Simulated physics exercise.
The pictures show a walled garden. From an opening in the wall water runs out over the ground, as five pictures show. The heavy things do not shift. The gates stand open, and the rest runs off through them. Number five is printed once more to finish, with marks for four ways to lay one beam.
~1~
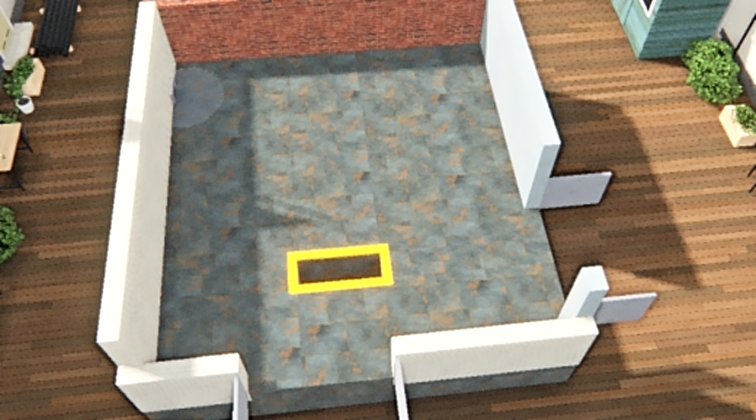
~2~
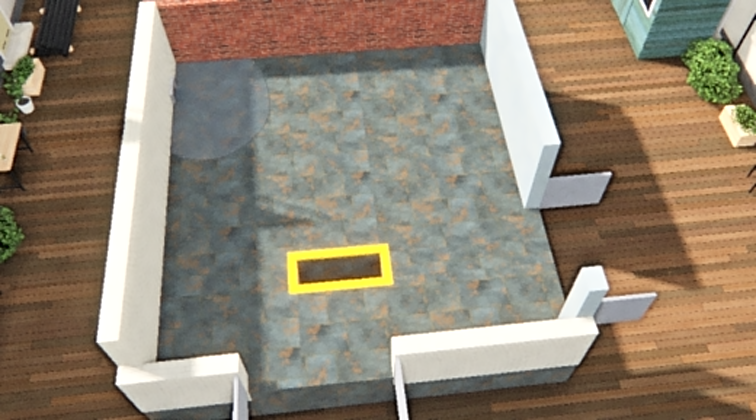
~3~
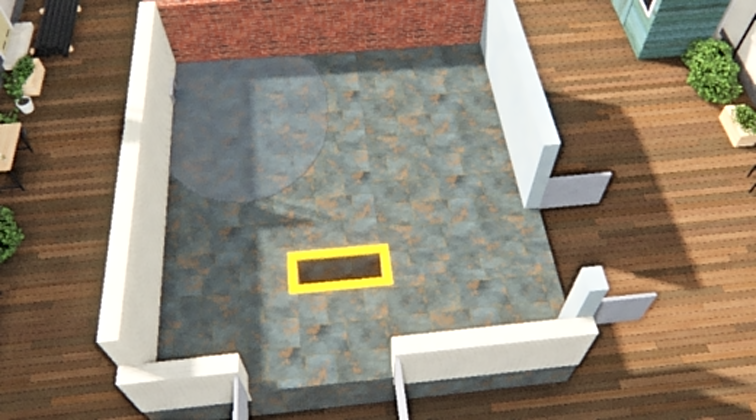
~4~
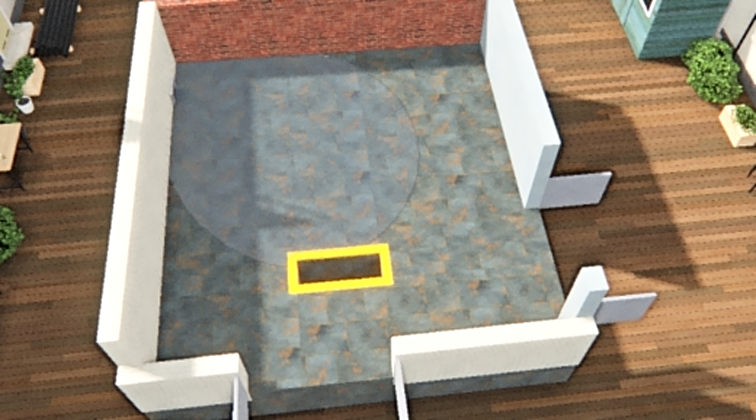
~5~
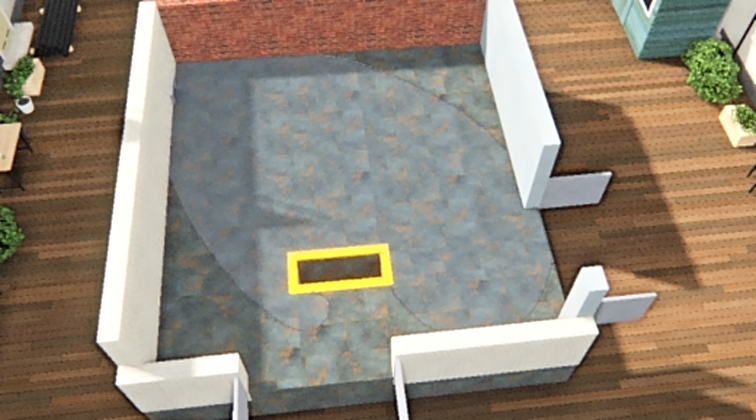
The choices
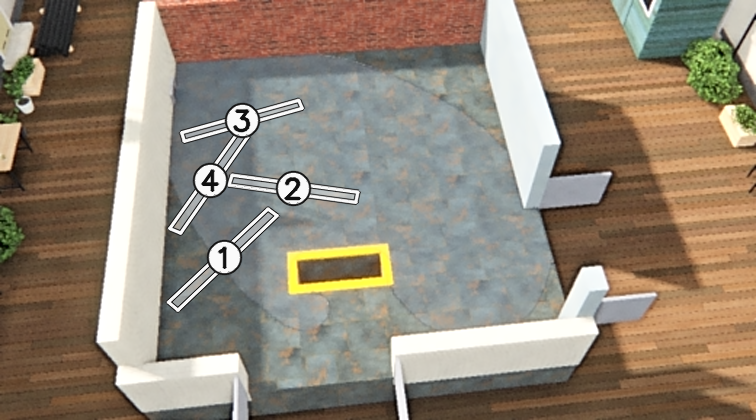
Clear water spreading in a widening arc from the upper left across a walled garden's floor, then reaching a yellow-framed gully.
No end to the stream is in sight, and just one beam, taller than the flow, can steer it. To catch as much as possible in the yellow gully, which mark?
1 beats the others.
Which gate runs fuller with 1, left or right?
The right one.
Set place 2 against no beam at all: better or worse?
Worse.
On the marked copy, 1 from (173, 306) to (272, 212); 2 from (230, 180) to (356, 197); 3 from (183, 136) to (300, 104); 4 from (175, 230) to (242, 135).
Choosing 1, about 23 % of the stream goes into the yellow gully, about 77 % out by the gates.
Choosing 2, about 9 % of the stream goes into the yellow gully, about 91 % out by the gates.
Choosing 3, about 8 % of the stream goes into the yellow gully, about 92 % out by the gates.
Choosing 4, about 7 % of the stream goes into the yellow gully, about 92 % out by the gates.
